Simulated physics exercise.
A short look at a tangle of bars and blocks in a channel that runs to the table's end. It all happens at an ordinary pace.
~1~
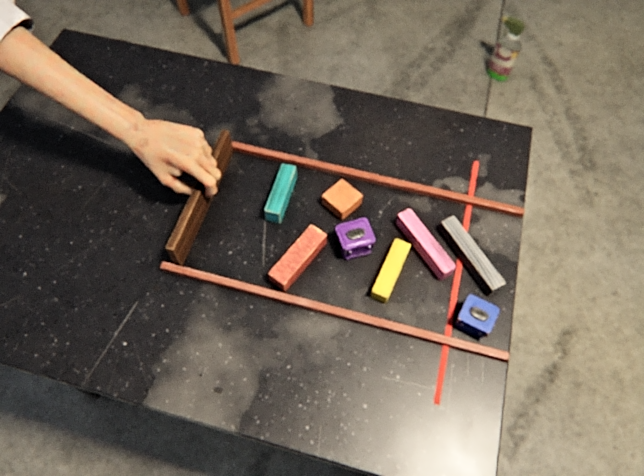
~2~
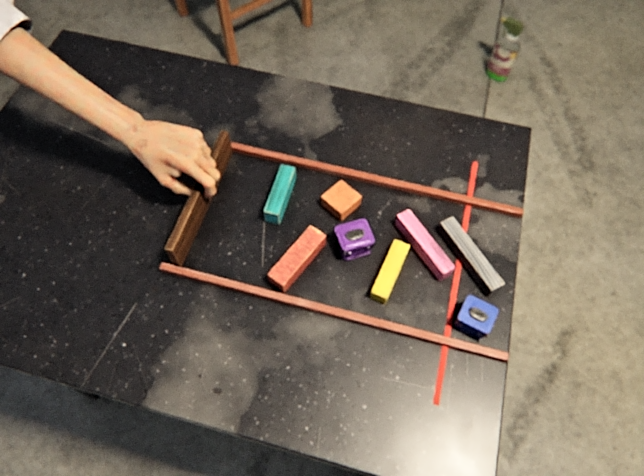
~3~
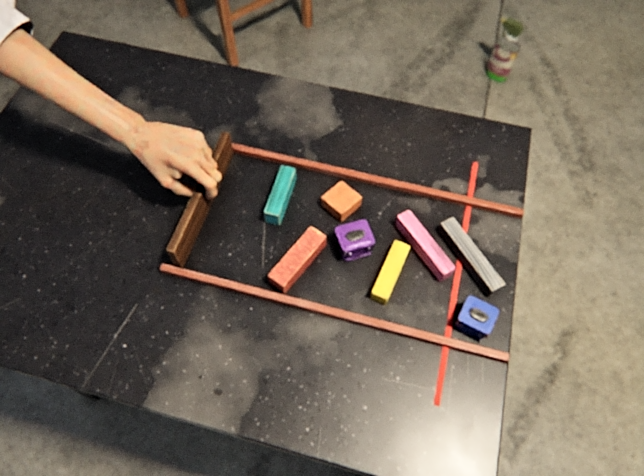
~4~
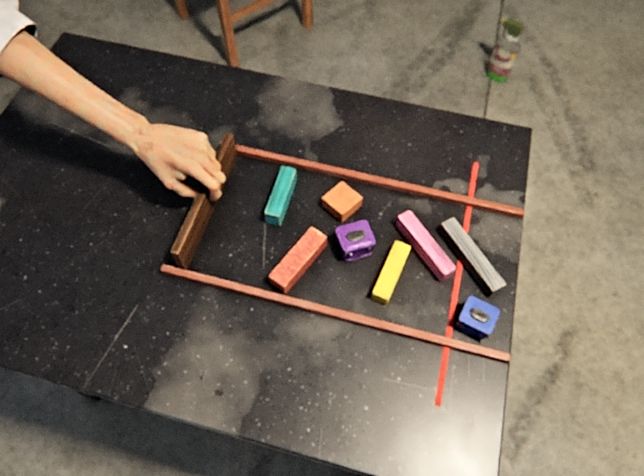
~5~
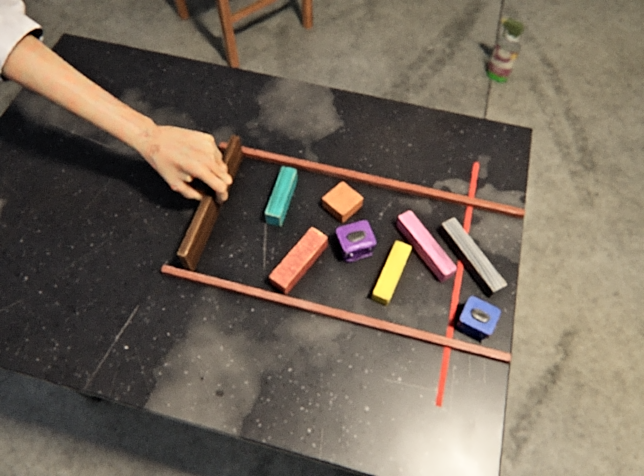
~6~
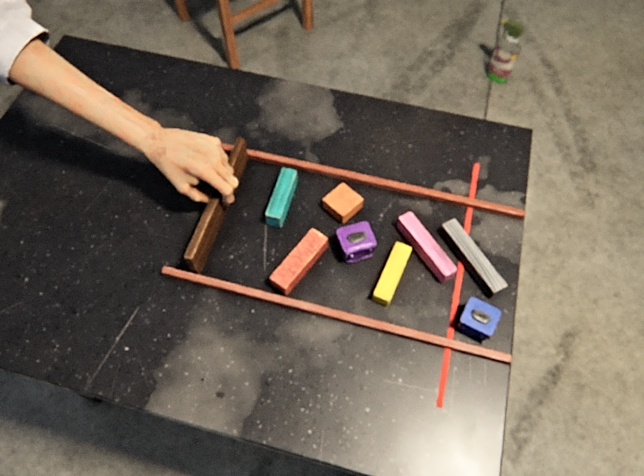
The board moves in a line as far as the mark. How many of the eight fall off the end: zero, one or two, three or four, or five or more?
In the end the number that fall off is one or two.
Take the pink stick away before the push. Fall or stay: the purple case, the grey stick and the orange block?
The purple case holds on; the grey stick falls; the orange block holds on.
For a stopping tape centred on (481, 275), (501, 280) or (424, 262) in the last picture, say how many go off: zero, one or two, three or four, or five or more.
For each place: Three to four; at least five; not one.
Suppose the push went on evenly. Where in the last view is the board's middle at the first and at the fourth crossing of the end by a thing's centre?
At (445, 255) for the first, at (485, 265) for the fourth.
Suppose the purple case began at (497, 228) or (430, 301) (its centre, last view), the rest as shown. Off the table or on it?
In turn it comes down; survives.
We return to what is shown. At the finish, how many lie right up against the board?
It touches 2.
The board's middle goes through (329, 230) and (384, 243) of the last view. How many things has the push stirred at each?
By then 4, and 7.
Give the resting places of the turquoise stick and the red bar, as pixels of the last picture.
The turquoise stick stops around (474, 242); the red bar around (467, 302).
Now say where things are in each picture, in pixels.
Blue case (476, 317); grey stick (471, 255); pink stick (425, 244); board (203, 196); tape (459, 268), in the first picture.
Grey stick (470, 255); red bar (298, 259), in the second picture.
Pink stick (424, 245); orange block (341, 201), in the third picture.
Blue case (477, 319); purple case (355, 241), in the fourth picture.
Grey stick (472, 256); board (213, 201), in the fifth picture.
Blue case (478, 320); grey stick (472, 257); pink stick (426, 247); board (219, 204); tape (460, 270), in the sixth picture.
A little later, none off yet; blue case at rest near (478, 320); grey stick at rest near (472, 257); pink stick at rest near (426, 247).
Next, none off yet; blue case at rest near (478, 320); grey stick at rest near (472, 257); pink stick shifted a little near (436, 251).
Later still, none off yet; blue case at rest near (480, 321); grey stick shifted a little near (503, 256); pink stick shifted about its own width near (490, 266).
When it is over, the number that fall off is one or two; down, pink stick and grey stick.
